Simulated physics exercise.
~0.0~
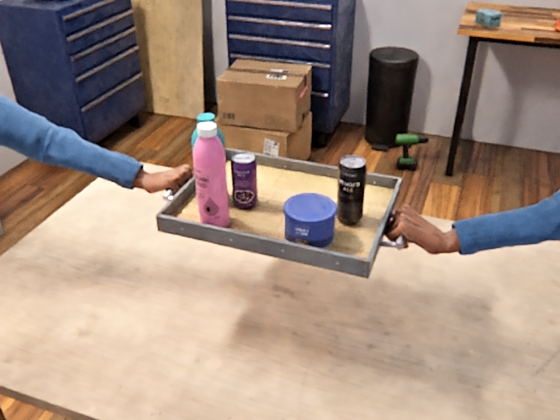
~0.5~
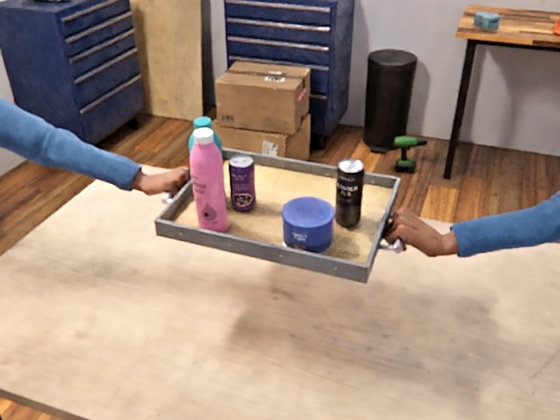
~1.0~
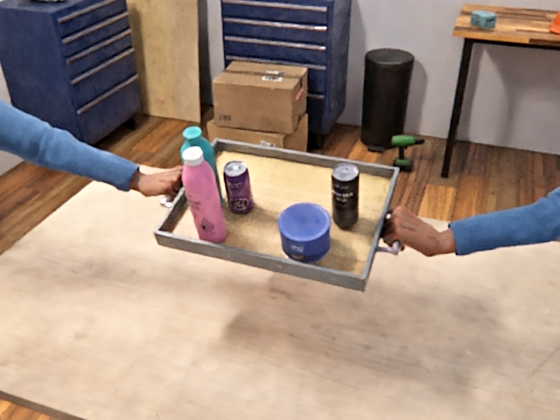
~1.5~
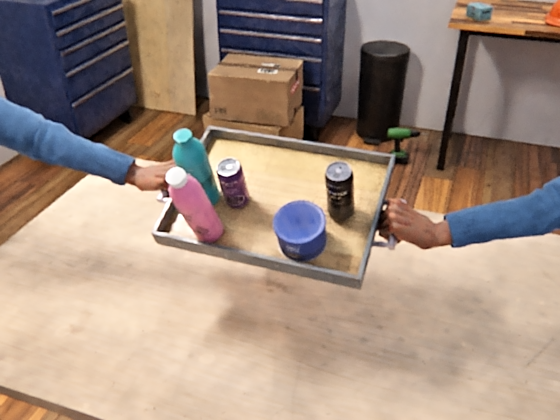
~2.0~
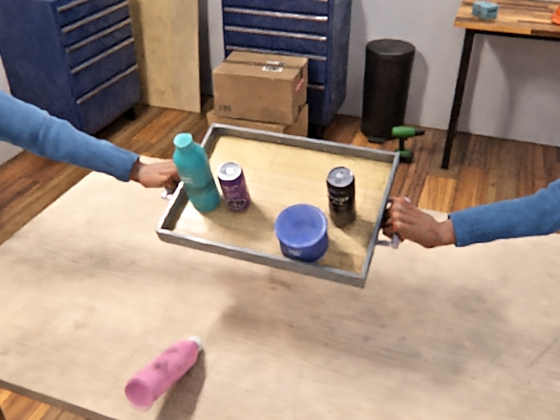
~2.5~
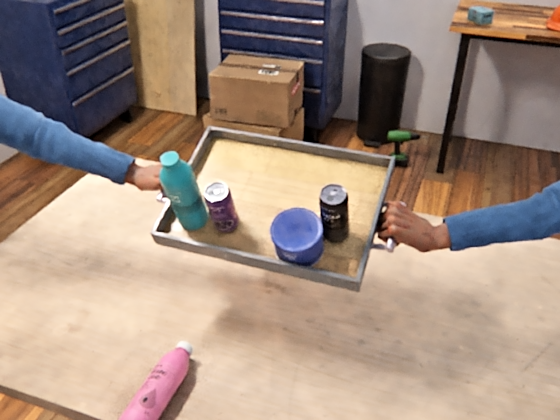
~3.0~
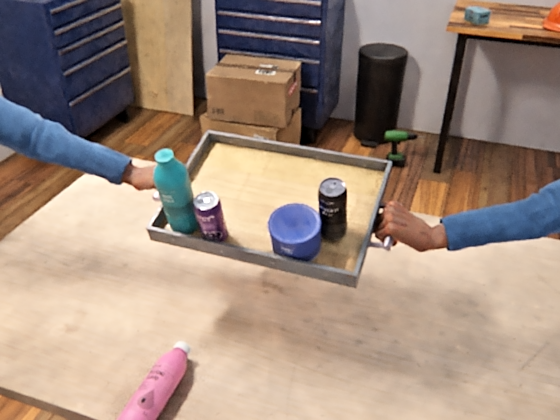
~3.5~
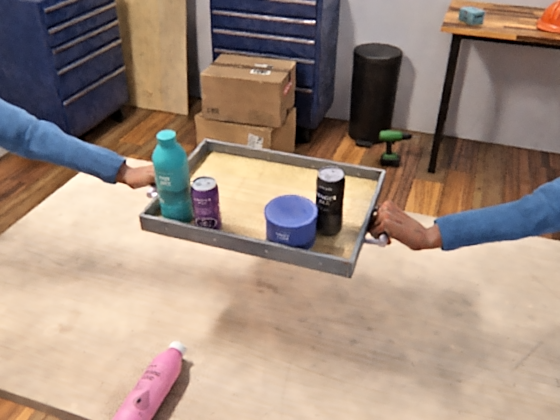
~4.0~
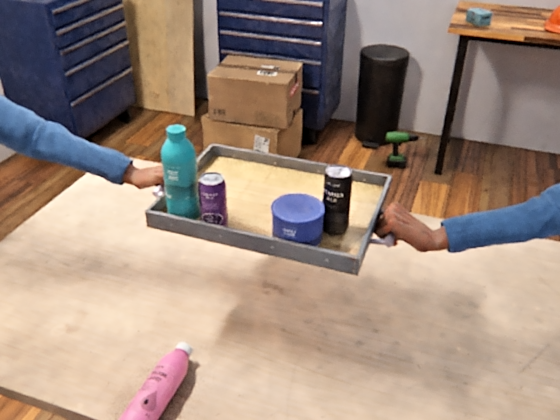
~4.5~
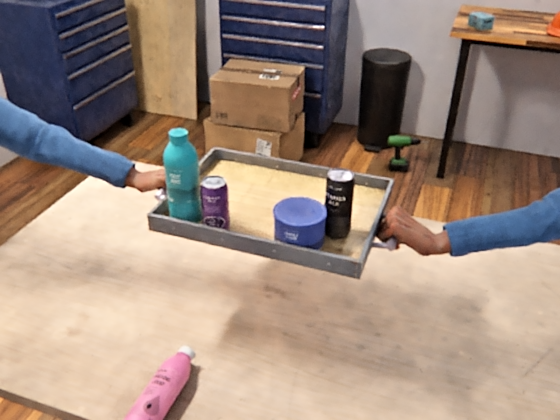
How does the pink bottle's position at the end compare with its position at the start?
At the start the pink bottle stands upright on the tray, but at the end it lies on its side on the table below.
In a workshop, two hands hold a tray of bottles, cans and a blue tub above a wooden table and tip its near edge down. The pink bottle falls onto the table, the turquoise bottle and both cans slide, and the tray levels with them upright.
